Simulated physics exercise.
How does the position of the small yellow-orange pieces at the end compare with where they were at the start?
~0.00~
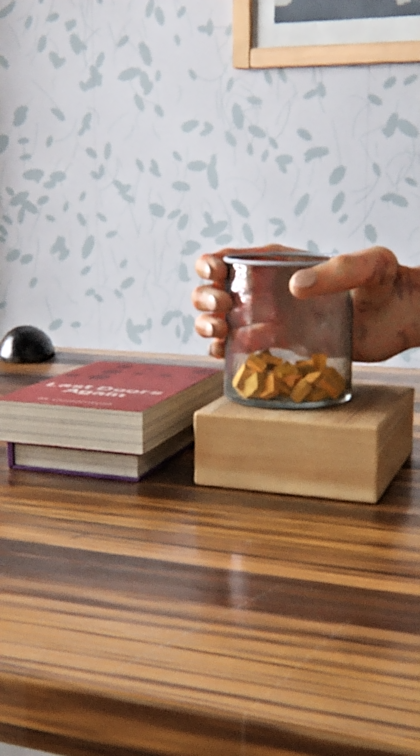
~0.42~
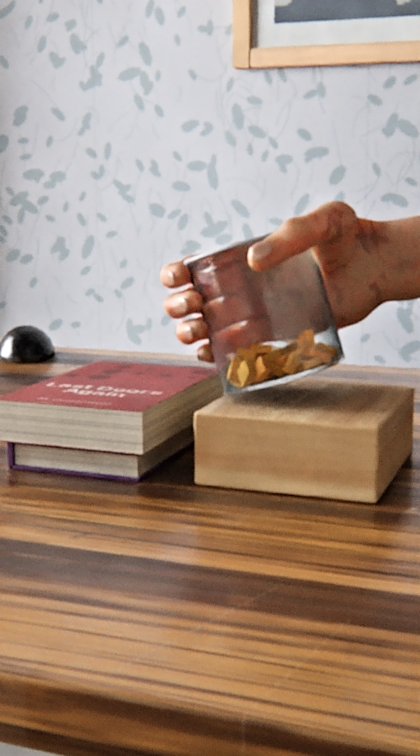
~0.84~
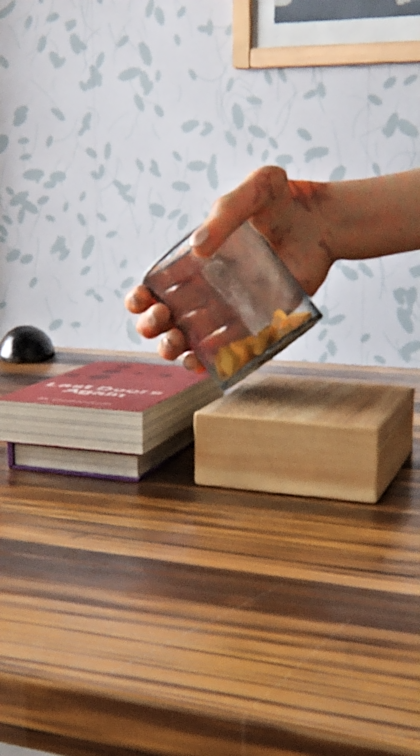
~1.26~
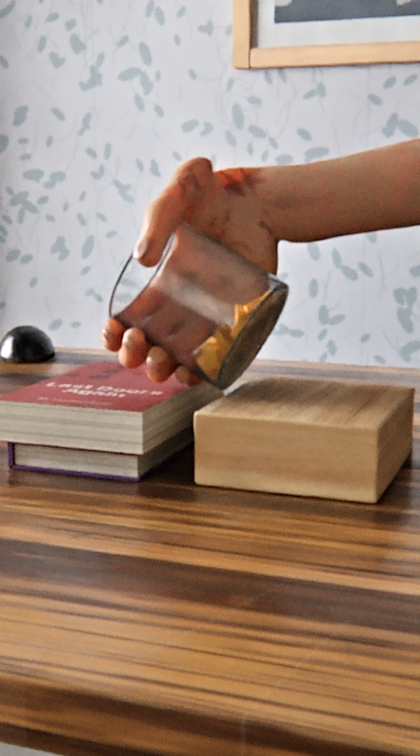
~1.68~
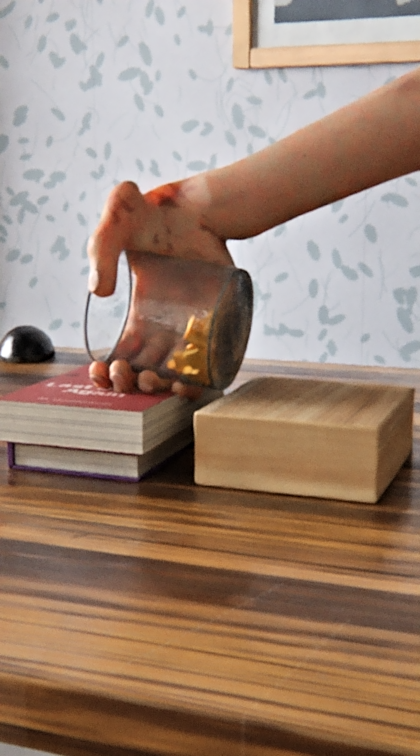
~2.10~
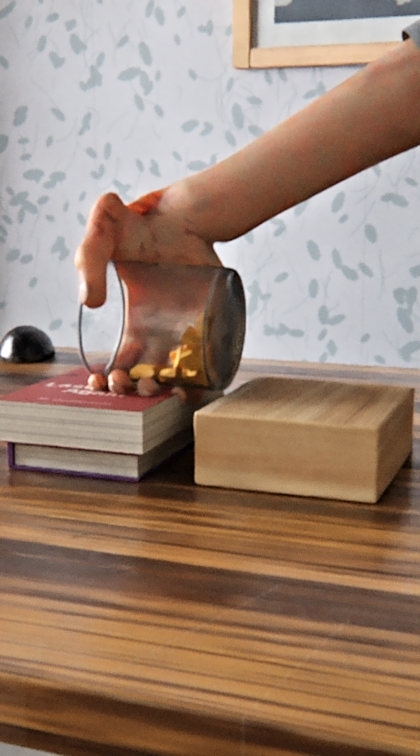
They started above the wooden block, in the bottom of the upright glass, and ended farther to the left and slightly higher, near the right edge of the books, still inside the tipped glass.
